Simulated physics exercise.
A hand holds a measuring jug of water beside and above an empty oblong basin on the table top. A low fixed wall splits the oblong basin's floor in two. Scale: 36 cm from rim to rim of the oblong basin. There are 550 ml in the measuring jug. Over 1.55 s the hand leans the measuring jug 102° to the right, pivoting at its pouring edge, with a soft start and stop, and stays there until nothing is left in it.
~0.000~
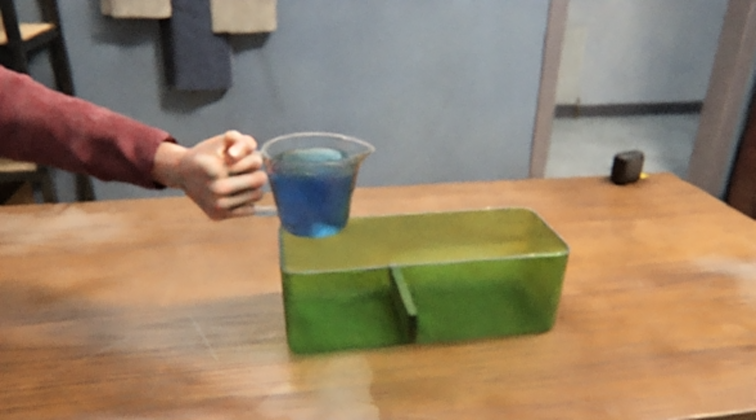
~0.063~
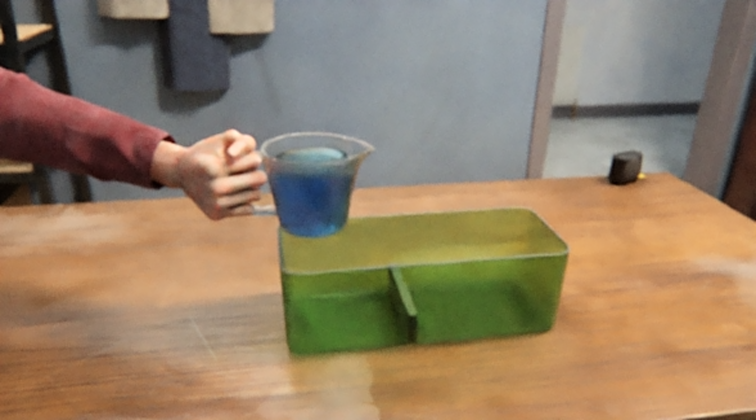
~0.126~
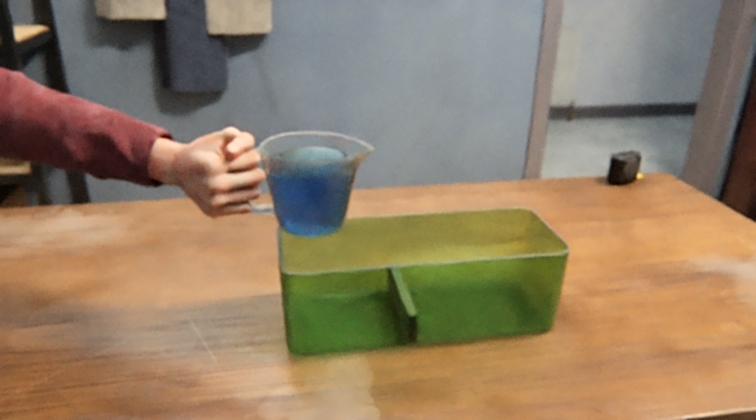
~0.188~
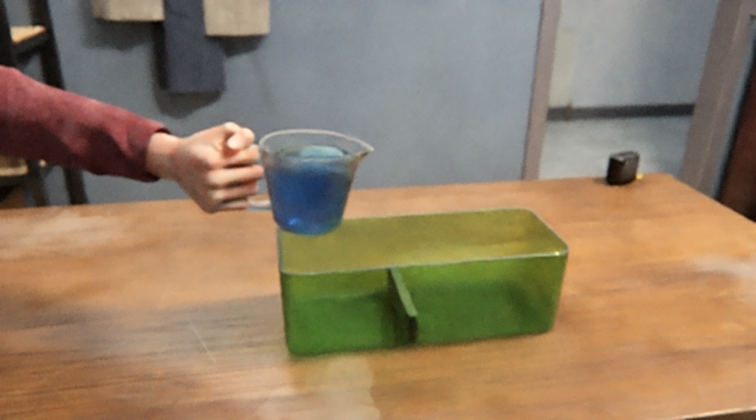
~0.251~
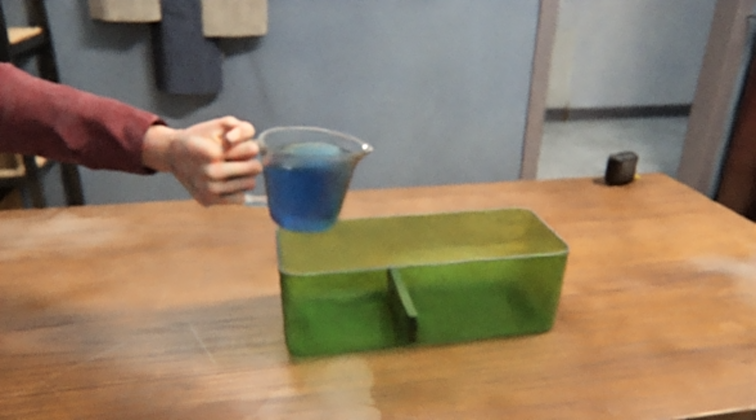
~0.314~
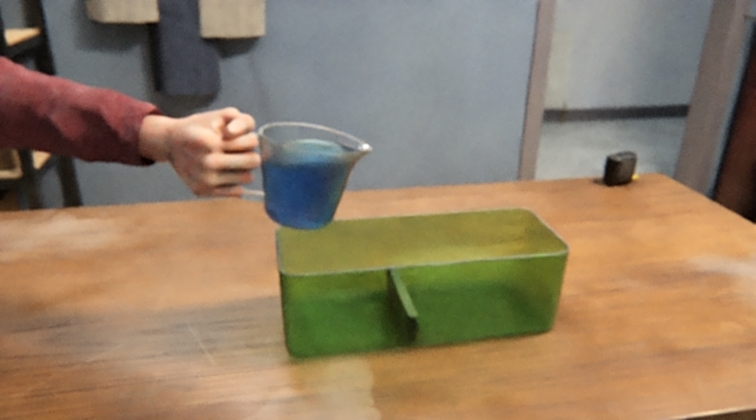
The video shows a hand holding a clear measuring jug of blue water above the left side of an empty green oblong basin on a wooden table, then slowly leaning the jug slightly to the right.
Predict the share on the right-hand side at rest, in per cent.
About 95 per cent.
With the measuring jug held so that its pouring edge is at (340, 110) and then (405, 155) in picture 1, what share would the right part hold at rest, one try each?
In turn about 85 and 95 per cent.
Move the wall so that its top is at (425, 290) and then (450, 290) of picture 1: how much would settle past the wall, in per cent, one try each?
In turn about 85 and 15 per cent.
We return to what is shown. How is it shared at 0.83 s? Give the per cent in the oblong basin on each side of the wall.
Some 1 per cent left and 7 right.
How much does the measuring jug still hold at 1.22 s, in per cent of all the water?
Near 16 in a hundred.
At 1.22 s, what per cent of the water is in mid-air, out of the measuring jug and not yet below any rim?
Near 22 in a hundred.
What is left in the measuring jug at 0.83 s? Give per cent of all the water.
Near 74 in a hundred.
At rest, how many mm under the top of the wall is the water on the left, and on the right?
Some 42 mm on the left and 22 mm on the right.
By 0.83 s the tilt is 57° and 74 per cent is still to pour, 1 is left of the wall and 7 right of it.
By 1.22 s the tilt is 91° and 16 per cent is still to pour, 2 is left of the wall and 61 right of it.
By 1.62 s the tilt is 102° and 0 per cent is still to pour, 4 is left of the wall and 94 right of it.
By 2.05 s the tilt is 102° and 0 per cent is still to pour, 4 is left of the wall and 95 right of it.
At rest 4 per cent lies left of the wall, 95 right of it and 1 outside.
